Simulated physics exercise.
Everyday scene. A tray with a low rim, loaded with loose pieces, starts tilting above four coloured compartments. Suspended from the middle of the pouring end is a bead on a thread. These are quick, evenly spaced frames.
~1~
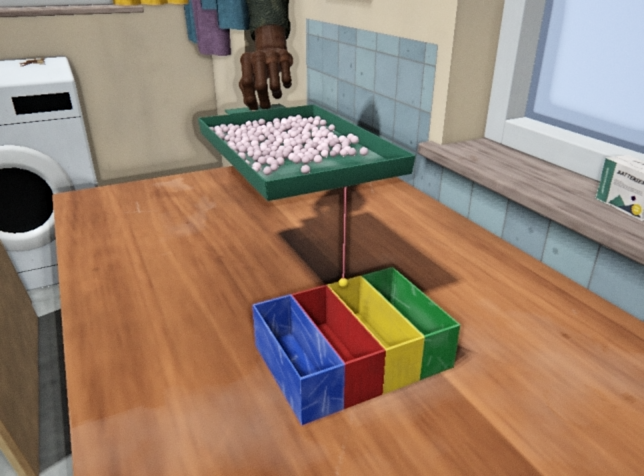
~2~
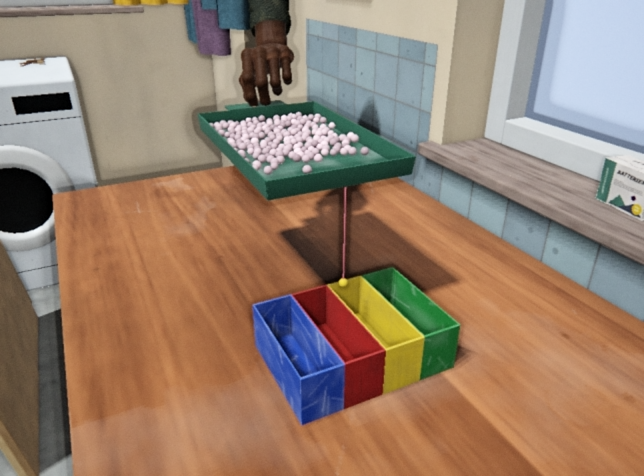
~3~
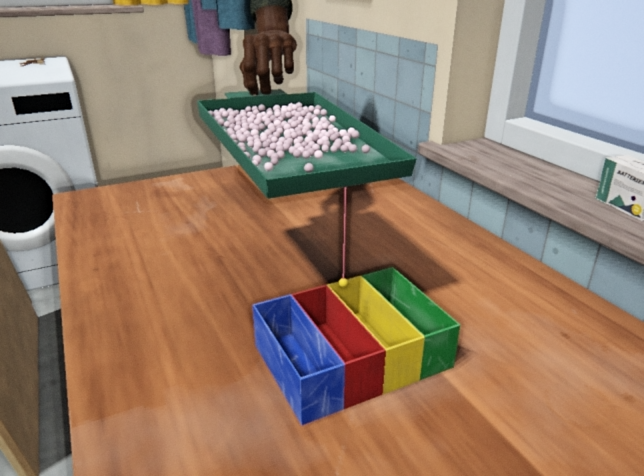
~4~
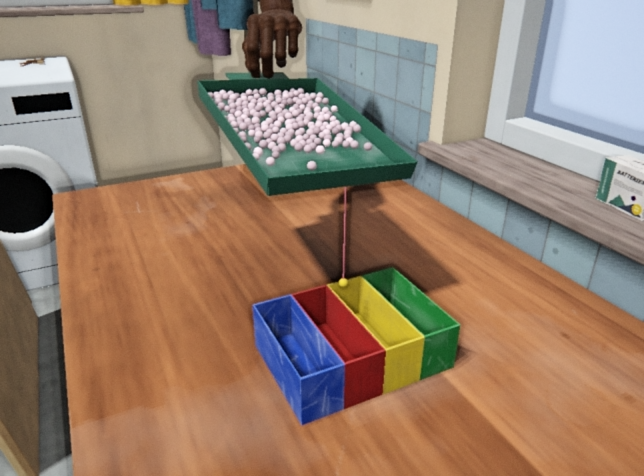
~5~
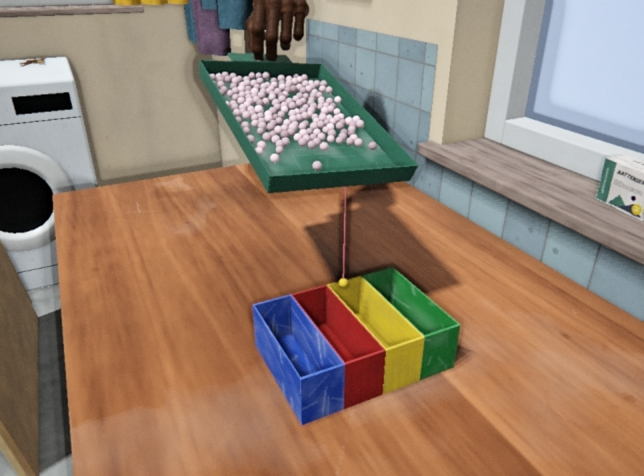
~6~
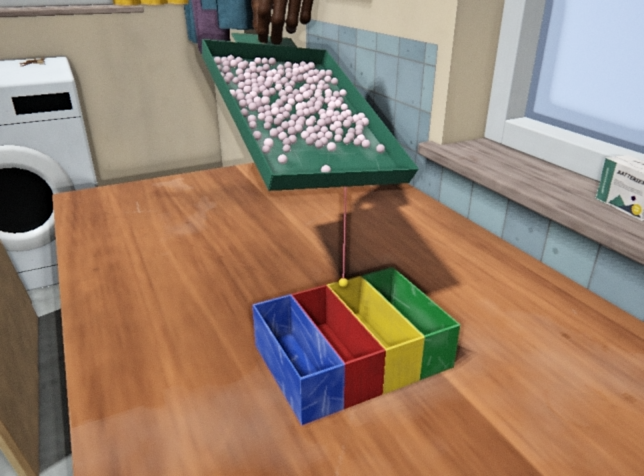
A dark hand hovers at the far edge of a green tray of small pale pink balls, above a wooden table seen from a raised, steady view, with a washing machine at left and a window at right. Below the tray, a yellow bead hangs on a thread over blue, red, yellow and green compartments. The hand rises as the tray's far end lifts, its near edge dipping slightly rightward, and the balls begin sliding forward.
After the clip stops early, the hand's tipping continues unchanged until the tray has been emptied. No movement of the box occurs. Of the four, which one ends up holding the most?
The green one.
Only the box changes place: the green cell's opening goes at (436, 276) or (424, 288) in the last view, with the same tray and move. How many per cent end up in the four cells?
First placement near 80 percent, second near 80 percent.
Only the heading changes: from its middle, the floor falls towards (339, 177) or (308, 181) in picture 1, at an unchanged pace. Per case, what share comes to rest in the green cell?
The first try yields 20 percent and the second 0 percent.
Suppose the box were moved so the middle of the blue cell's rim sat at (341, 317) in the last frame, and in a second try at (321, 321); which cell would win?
The yellow one, then the green one.
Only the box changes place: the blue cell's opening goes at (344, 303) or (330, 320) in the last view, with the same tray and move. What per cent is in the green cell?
The first try yields 10% and the second yields 40%.
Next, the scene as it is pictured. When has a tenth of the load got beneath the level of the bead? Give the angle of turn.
I'd put it at about 70 degrees.
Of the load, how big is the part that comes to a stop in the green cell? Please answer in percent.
About 50 per cent.
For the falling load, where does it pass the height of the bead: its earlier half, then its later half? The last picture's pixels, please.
The first part passes (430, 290); everything after passes (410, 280).
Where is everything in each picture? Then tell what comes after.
In the first picture, corners of the pouring end near (267, 180) and (413, 155), level; middle of the load near (280, 139), sugar pearls; bead on its thread near (343, 283); blue cell near (323, 390); red cell near (364, 375); yellow cell near (403, 361); green cell near (440, 348).
In the second picture, corners of the pouring end near (267, 180) and (413, 156), level; middle of the load near (279, 136).
In the third picture, corners of the pouring end near (268, 178) and (414, 158), tipped barely, lowest at the right corner; middle of the load near (280, 128).
In the fourth picture, corners of the pouring end near (270, 177) and (415, 161), tipped a little, lowest at the right corner; middle of the load near (281, 117).
In the fifth picture, corners of the pouring end near (272, 175) and (416, 164), tipped clearly, lowest at the right corner; middle of the load near (284, 106), a little on the move.
In the sixth picture, corners of the pouring end near (274, 173) and (416, 168), tipped clearly, lowest at the right corner; middle of the load near (291, 98), the whole lot on the move; blue cell near (323, 390); red cell near (364, 375); yellow cell near (403, 361); green cell near (440, 348).
Shortly afterwards, tray tipped steeply; near two thirds on the tray; only a few in the green cell; near a third falling or outside the box.
Next, tray tipped past a quarter turn; near a quarter on the tray; near a quarter in the green cell; only a few in the yellow cell; only a few in the red cell; near half falling or outside the box.
Some moments later, tray tipped past a quarter turn; near half in the green cell; a little in the yellow cell; only a few in the blue cell; only a few in the red cell; near half falling or outside the box.
In the end, tray tipped past a quarter turn; near half in the green cell; a little in the yellow cell; only a few in the blue cell; only a few in the red cell; near half outside the box.
